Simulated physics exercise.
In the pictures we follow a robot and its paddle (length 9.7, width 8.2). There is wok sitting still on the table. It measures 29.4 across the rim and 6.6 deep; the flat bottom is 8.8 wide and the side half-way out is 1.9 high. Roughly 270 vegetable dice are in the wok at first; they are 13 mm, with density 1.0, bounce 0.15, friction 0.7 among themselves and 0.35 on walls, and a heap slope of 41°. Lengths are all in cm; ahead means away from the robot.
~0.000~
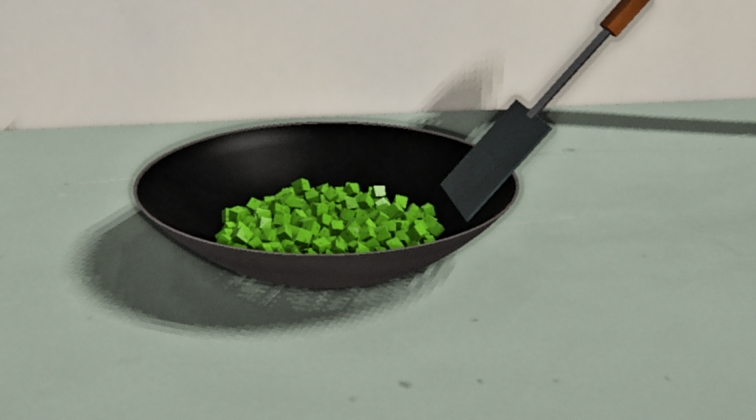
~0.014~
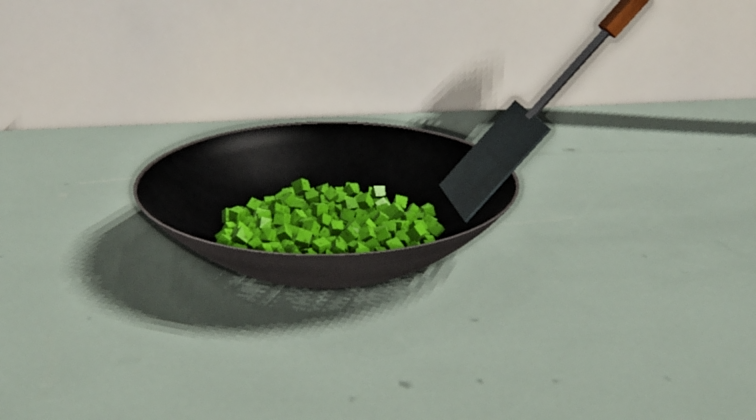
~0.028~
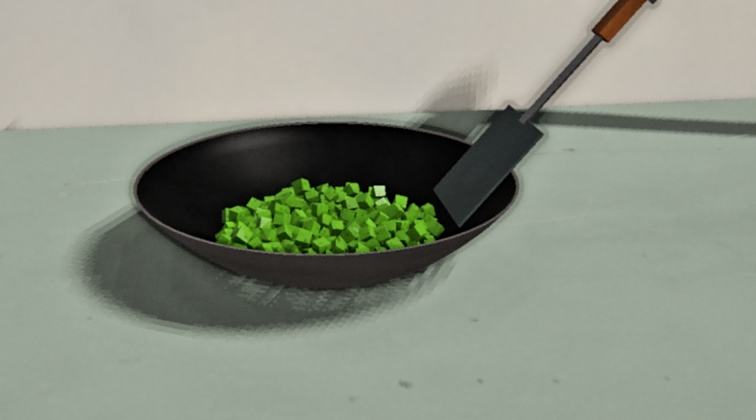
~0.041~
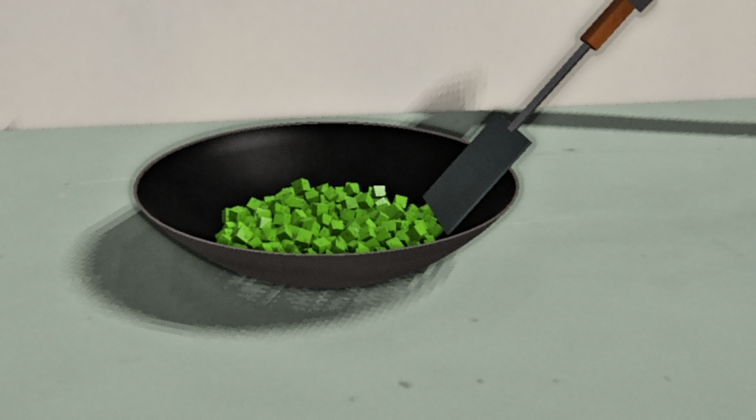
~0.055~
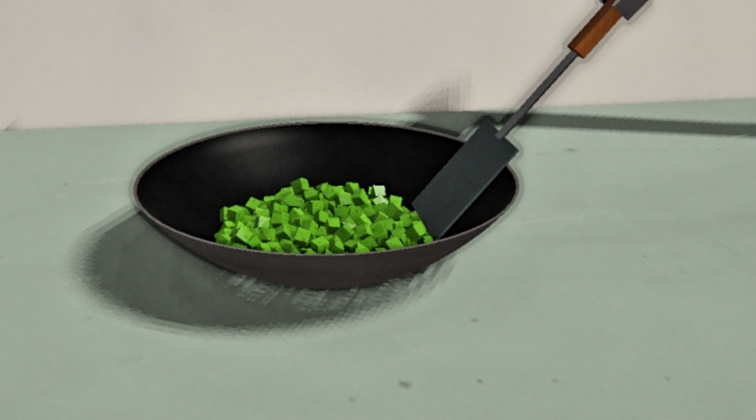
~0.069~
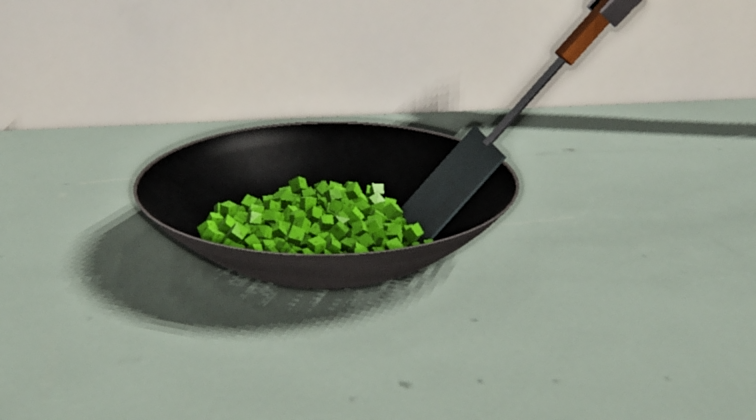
At the start, a black wok holding a heap of small green cubes sits on a pale green table, with a dark wooden-handled paddle over its right side. The paddle slides down and left into the heap's right edge, and the cubes shift slightly left while the wok stays still.
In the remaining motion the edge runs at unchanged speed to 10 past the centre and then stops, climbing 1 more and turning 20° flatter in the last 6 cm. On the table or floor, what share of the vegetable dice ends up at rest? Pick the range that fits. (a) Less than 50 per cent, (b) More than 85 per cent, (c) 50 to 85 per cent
a, less than 50 per cent.
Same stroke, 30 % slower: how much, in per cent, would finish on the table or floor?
In that case some 30 per cent.
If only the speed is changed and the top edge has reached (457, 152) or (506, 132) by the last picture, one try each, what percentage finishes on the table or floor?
Close to 55 per cent in the first try and close to 25 per cent in the second.
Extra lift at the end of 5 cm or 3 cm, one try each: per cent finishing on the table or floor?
Result, in order: Approx. 30 % and 35 %.
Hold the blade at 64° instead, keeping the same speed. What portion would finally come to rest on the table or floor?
Roughly 40 per cent.
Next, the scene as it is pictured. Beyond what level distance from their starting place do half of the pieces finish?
The value is roughly 12 cm.
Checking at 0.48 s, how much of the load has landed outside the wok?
Fraction noted: Close to 35 per cent.
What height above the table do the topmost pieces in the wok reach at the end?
Height at the end: Around 7.5 cm.
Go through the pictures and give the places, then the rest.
The paddle top edge at (534, 113), sloping 49°; upper third of the load around (324, 224), from x 225 to 435, top at y 185; 266 in the wok, in the first picture.
The paddle top edge at (532, 114), sloping 49°; upper third of the load around (324, 224), from x 225 to 435, top at y 185, in the second picture.
The paddle top edge at (526, 119), sloping 49°; upper third of the load around (324, 224), from x 225 to 435, top at y 185, in the third picture.
The paddle top edge at (514, 126), sloping 49°; upper third of the load around (324, 224), from x 225 to 435, top at y 185, in the fourth picture.
The paddle top edge at (502, 134), sloping 49°; upper third of the load around (331, 222), from x 225 to 430, top at y 185, in the fifth picture.
The paddle top edge at (490, 140), sloping 49°; upper third of the load around (319, 220), from x 210 to 430, top at y 185; 266 in the wok, in the sixth picture.
After 0.15 s, sloping 49°, highest piece 8 above the table; 266 in the wok.
After 0.24 s, sloping 44°, highest piece 9 above the table; 259 in the wok, 7 on the blade or in flight.
After 0.48 s, sloping 29°, highest piece 8 above the table; 174 in the wok, 87 on the table or floor, 5 on the blade or in flight.
After 1.53 s, sloping 29°, highest piece 8 above the table; 174 in the wok, 92 on the table or floor.
In the end, 174 in the wok, 92 on the table or floor. That is 35 % on the table or floor.
